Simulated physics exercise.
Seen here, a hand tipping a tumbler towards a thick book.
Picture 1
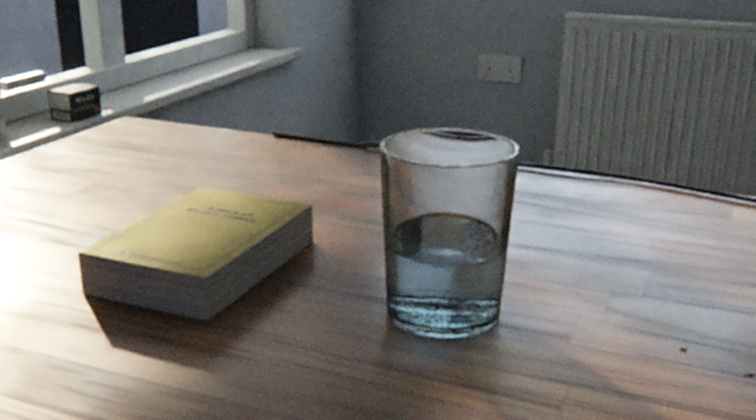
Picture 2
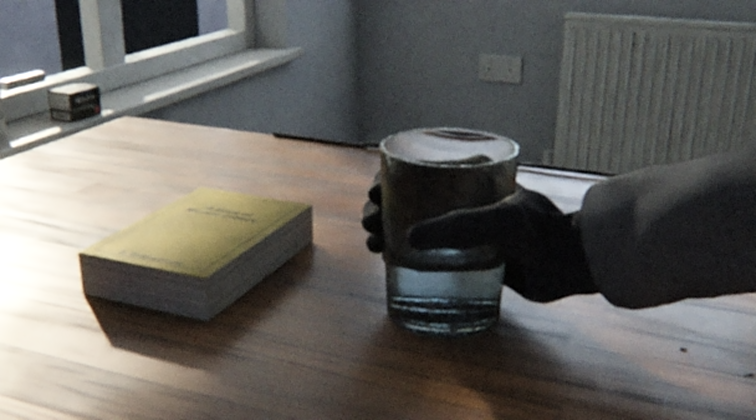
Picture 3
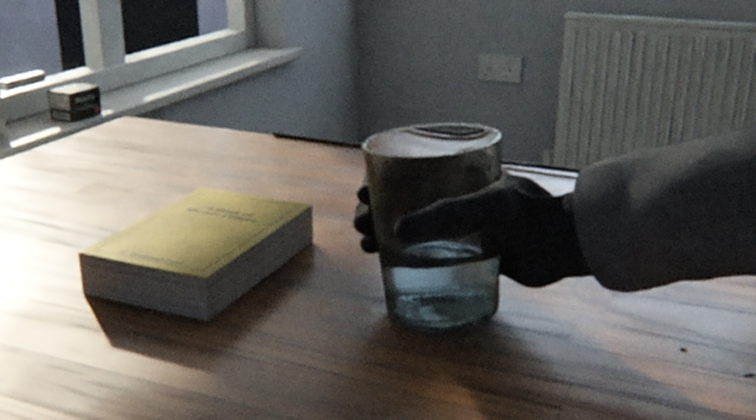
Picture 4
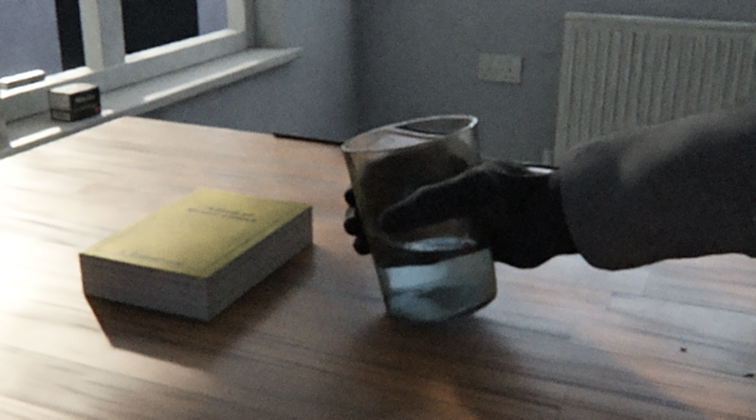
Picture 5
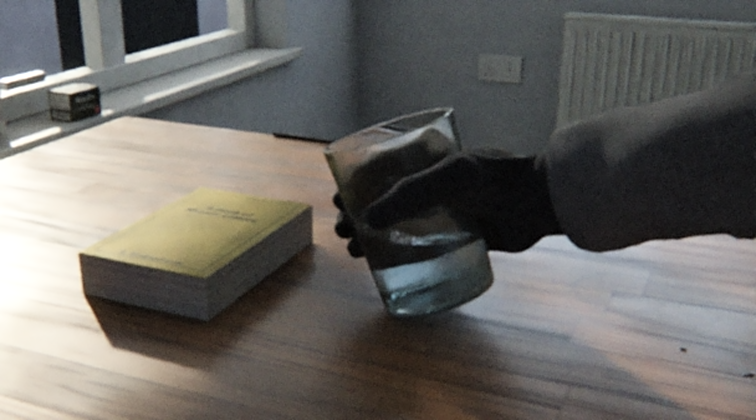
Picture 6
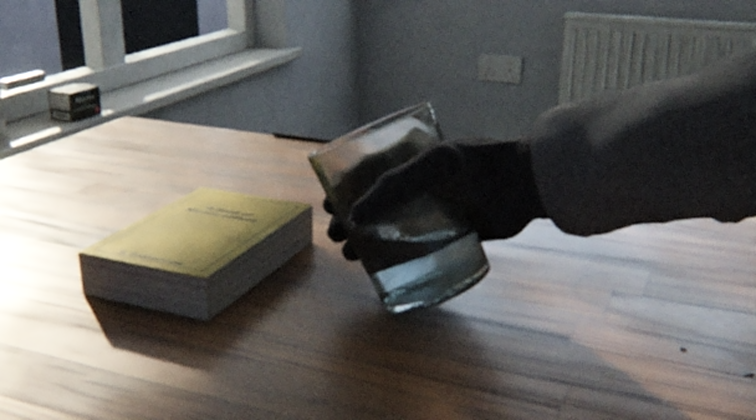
In a dim room with grey walls, a window at upper left and a white radiator at upper right, a still camera looks slightly down on a wooden table. A thick yellow book lies at left, and a clear tumbler partly filled with water stands near the centre. A dark-gloved hand in a grey sleeve reaches in from the right, grips the glass and steadily tilts its rim leftward, towards the book.
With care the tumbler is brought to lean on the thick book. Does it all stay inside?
At that lean the tumbler loses some.
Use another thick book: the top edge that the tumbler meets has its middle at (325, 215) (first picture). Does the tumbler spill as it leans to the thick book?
Then: Holds.
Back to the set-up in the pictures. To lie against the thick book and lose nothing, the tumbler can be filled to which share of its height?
Near 25 in a hundred.
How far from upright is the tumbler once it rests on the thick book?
Near 70 degrees.
A moment on, the tumbler leans by about 45°; all is still inside.
Further on, the tumbler leans by about 65°; a puddle lies under it; nearly all of the water is inside.
When it is over, the tumbler leans by about 70°, against the thick book; a puddle lies under it; about two thirds of the water is inside.
